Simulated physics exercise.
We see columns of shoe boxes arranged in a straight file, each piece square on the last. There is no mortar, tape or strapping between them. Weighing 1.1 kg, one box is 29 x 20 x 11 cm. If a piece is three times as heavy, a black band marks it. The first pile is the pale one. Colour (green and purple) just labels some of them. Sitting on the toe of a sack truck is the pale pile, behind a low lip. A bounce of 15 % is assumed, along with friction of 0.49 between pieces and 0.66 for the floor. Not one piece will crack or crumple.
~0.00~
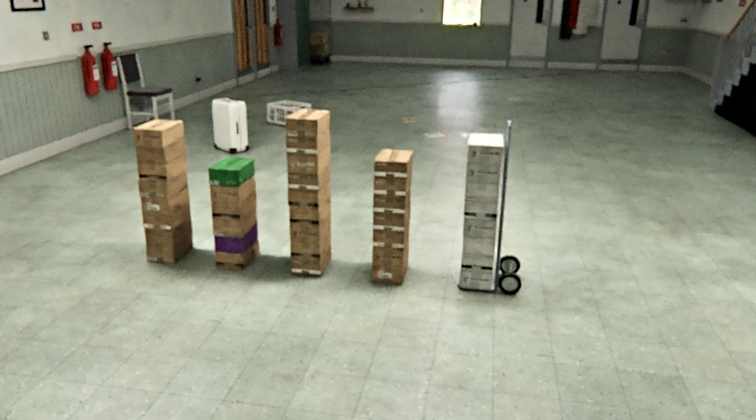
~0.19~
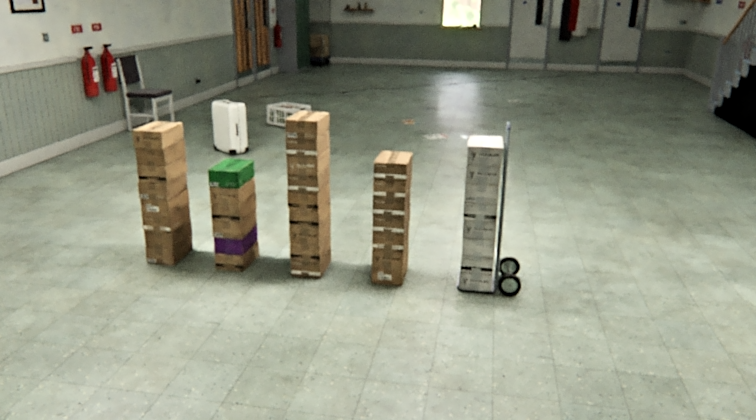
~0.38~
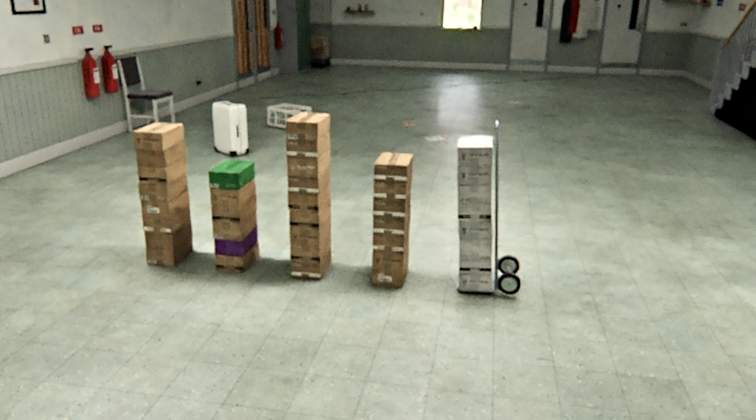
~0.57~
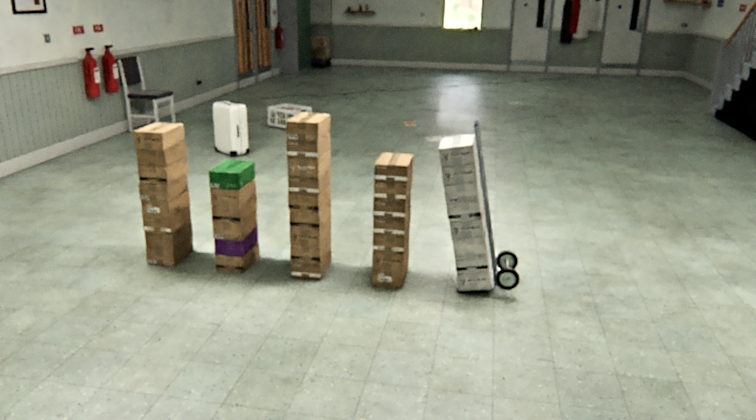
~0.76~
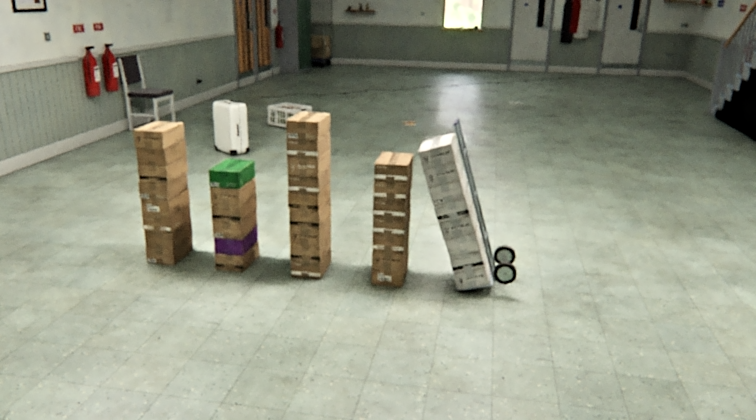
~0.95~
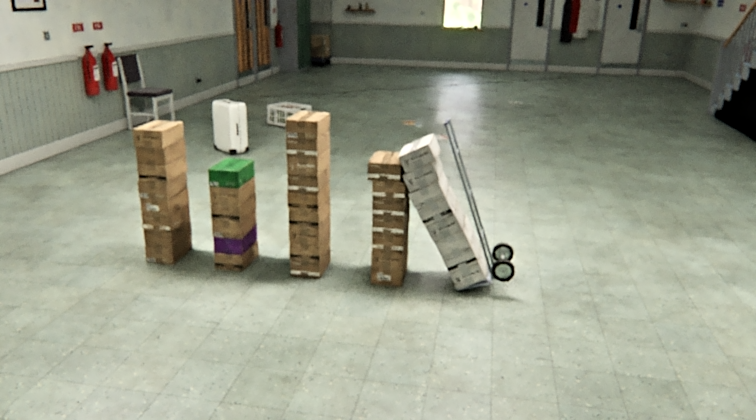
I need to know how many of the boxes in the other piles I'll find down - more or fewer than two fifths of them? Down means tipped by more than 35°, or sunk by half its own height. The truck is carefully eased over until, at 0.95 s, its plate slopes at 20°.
You will find more than two fifths down.
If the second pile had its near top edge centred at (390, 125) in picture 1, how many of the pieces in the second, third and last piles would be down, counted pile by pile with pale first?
Down by pile: Second 9, third 9, last 7.
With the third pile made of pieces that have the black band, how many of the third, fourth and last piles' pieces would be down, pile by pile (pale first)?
Third 0, fourth 0, last 0.
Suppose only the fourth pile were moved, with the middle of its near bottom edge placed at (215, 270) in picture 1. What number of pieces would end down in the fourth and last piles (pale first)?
Result - fourth pile: 5; last pile: 8.
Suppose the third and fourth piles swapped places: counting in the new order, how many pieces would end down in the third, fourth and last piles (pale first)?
After the swap, the third pile would have 5 down, the fourth 9 and the last 7.
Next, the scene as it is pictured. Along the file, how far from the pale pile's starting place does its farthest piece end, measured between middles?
About 85 cm along.
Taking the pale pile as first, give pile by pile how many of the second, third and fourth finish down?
The second pile gives 7, the third 9, the fourth 6.
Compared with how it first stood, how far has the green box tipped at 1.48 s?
Measured against how it began, the tilt is near 0 degrees.
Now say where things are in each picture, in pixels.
In the first frame (each place is the centre of the face we see best), truck frame (507, 162) 0° forward; green box (223, 178); purple box (229, 245); the others all in place.
Truck frame (506, 164) 0° forward; green box (223, 179), in the second frame.
Truck frame (497, 163) 4° forward, top of the pale pile leaning 4°; green box (223, 181); the others all in place, in the third frame.
Truck frame (480, 160) 11° forward, top of the pale pile leaning 11°; green box (224, 181); the others all in place, in the fourth frame.
Truck frame (464, 158) 17° forward, top of the pale pile leaning 18°; green box (224, 180); the others all in place, in the fifth frame.
Truck frame (456, 157) 20° forward, top of the pale pile leaning 27°; green box (223, 179); purple box (228, 246); one has shifted, in the sixth frame.
By 1.48 s, 8 of the pale pile down; none of the 30 other boxes down, 7 disturbed.
By 1.98 s, 8 of the pale pile down; 7 of the 30 other boxes down.
By 2.56 s, 8 of the pale pile down; 16 of the 30 other boxes down; purple box tilted 33°; green box tilted 21°, 42 mm lower.
By 3.12 s, 8 of the pale pile down; 30 of the 30 other boxes down; purple box tilted 43°, 6 cm lower; green box tilted 31°, 36 cm lower.
When it is over (4.0 s), 8 of the pale pile down; 30 of the 30 other boxes down; green box tilted 44°, 49 cm lower; purple box tilted 43°, 6 cm lower. That is 100 per cent. In pixels of the last frame, middles, green box near (121, 231), purple box near (204, 243).
